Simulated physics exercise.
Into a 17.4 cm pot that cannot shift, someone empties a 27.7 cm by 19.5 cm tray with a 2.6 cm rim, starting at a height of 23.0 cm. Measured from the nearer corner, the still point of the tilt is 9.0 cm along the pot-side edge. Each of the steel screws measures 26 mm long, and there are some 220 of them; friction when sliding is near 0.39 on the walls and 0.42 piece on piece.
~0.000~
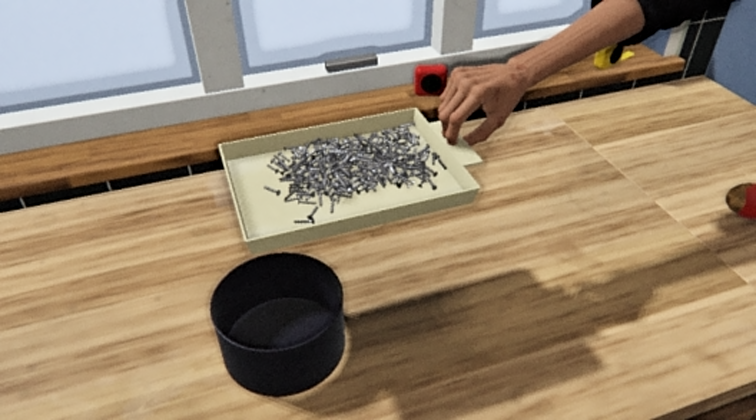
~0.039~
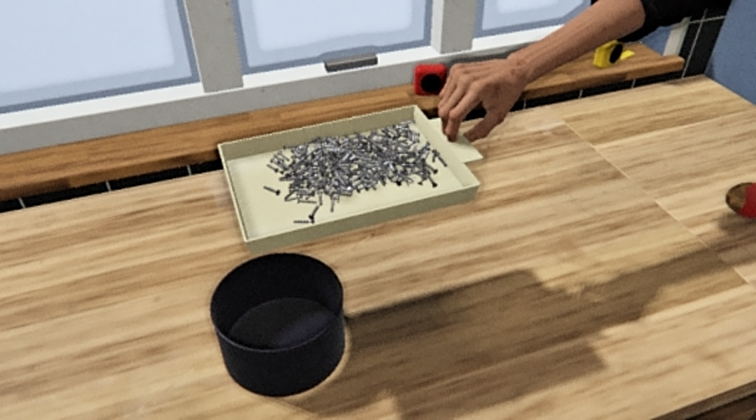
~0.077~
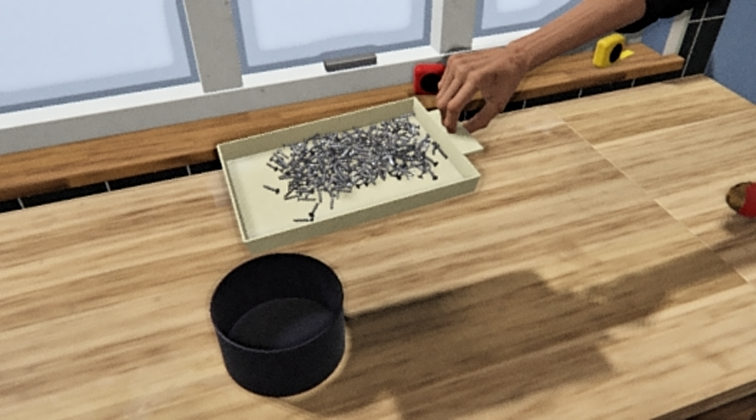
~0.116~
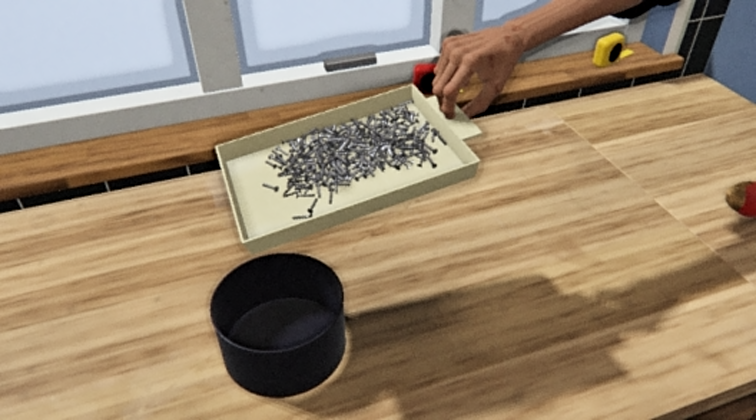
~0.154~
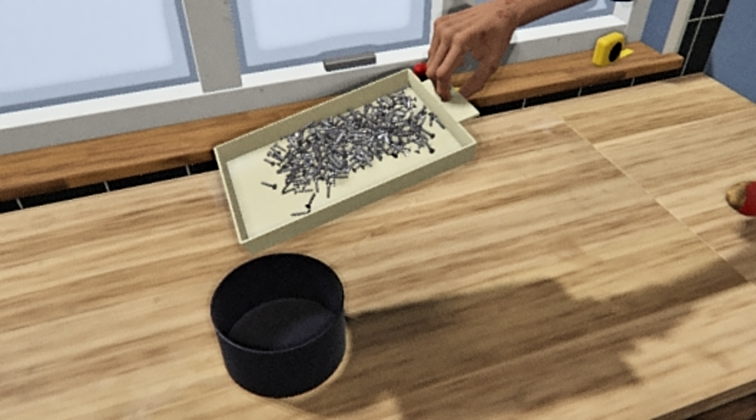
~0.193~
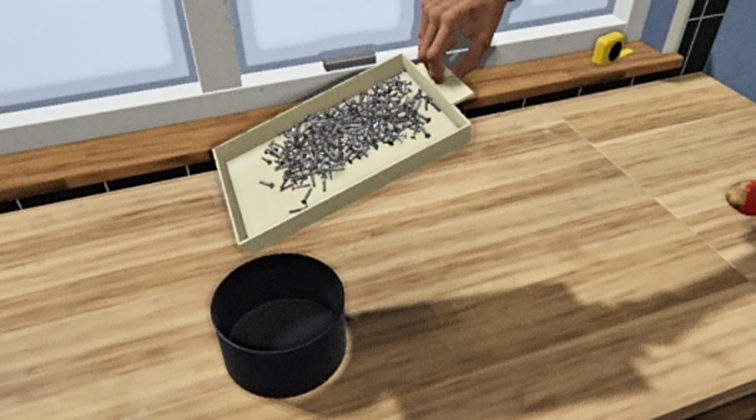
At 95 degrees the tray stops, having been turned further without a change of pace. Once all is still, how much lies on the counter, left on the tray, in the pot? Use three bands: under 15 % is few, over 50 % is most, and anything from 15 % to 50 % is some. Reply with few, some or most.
Counter: Most, tray: Few, pot: Few.
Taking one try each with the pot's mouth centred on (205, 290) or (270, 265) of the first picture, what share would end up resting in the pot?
I'd say close to 65 percent for the first spot and 10 percent for the second.
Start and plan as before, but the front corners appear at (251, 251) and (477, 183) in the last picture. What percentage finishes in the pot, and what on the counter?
Pot 75 % / counter 25 %.
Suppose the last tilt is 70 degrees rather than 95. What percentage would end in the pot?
Roughly 5 percent.
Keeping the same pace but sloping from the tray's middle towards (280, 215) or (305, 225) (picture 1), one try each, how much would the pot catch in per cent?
About 25 per cent on the first try and 60 per cent on the second.
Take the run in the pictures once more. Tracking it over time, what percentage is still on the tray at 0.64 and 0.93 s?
Sequence: 75; 5.
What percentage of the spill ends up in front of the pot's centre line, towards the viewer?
Share: Some 10 %.
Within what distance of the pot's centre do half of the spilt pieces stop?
About 20 centimetres.
After 0.46 s, tilt 57 degrees; the tray holds 100 %, the pot 0 %.
After 0.64 s, tilt 83 degrees; the tray holds 75 %, the pot 0 %.
After 0.93 s, tilt 95 degrees; the tray holds 5 %, the pot 5 %.
By 2.0 s all is still; counter 95 %, tray 0 %, pot 5 %.
